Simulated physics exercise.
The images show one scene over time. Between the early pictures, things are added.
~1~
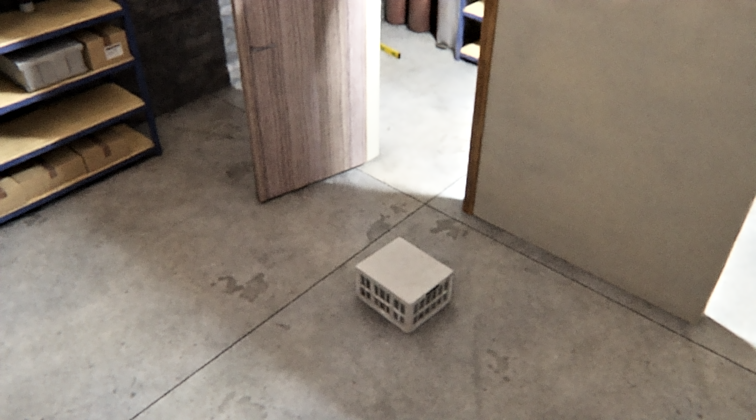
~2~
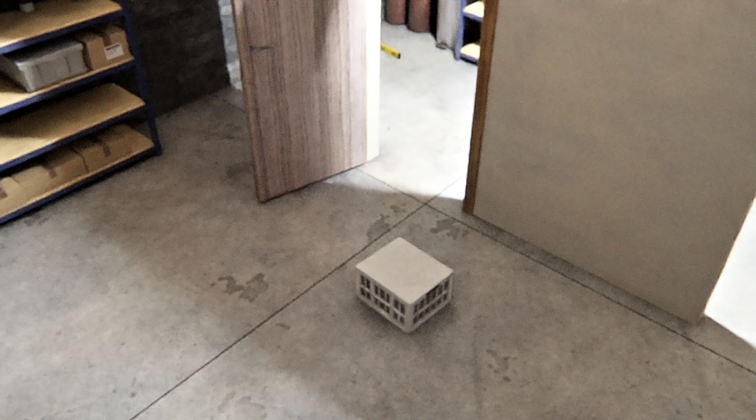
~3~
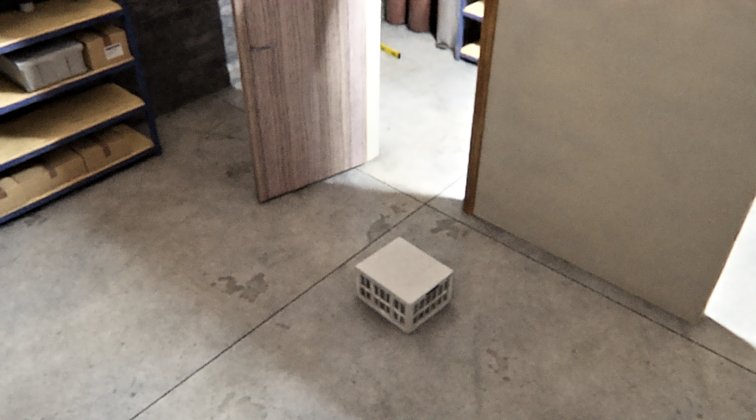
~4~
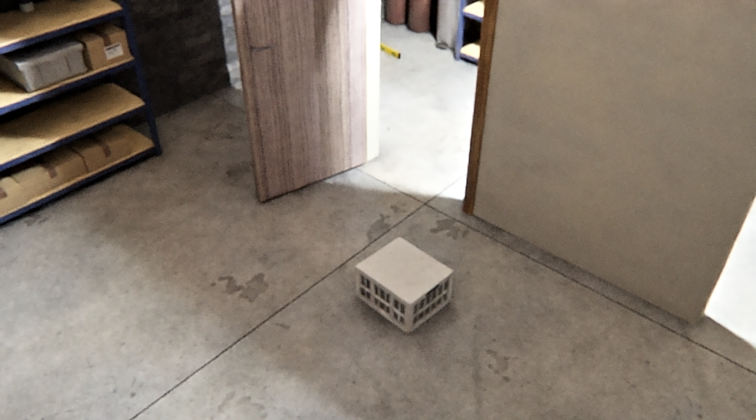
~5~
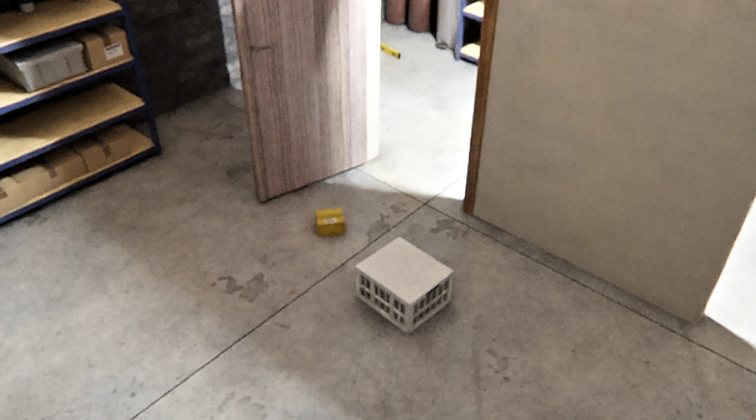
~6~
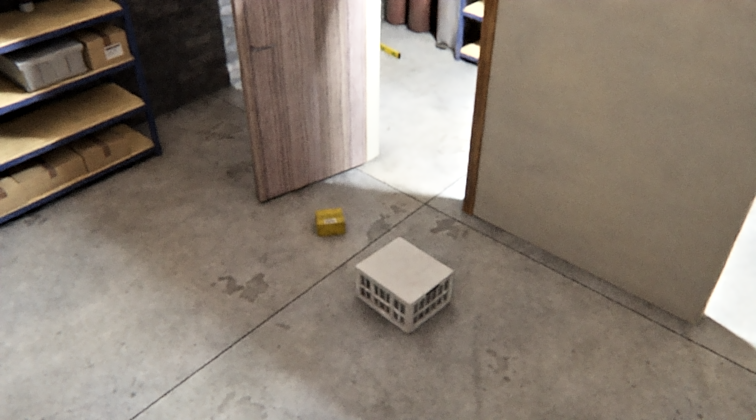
At first, a white crate sits alone on a concrete floor near a wide-open wooden door, with shelves of boxes at the upper left. Then a small yellow box appears on the floor, between the door and the crate. The door, crate and yellow box all stay still.
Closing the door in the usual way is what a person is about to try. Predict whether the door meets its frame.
So the door meets the frame after all.
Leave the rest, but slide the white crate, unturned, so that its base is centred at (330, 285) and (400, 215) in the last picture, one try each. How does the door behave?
First it finishes its swing, then it cannot finish its swing.
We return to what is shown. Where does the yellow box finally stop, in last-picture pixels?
It winds up at roughly (438, 232).
Then, 1.30 s past the last view, open by 59°; yellow box displaced about its own width near (357, 230).
Then, 1.80 s past the last view, open by 36°; yellow box displaced well along near (411, 232).
Finally, open by 0°; moved from the start, yellow box; white crate still in place. Final places as the last picture's camera would see them, yellow box near (438, 232).
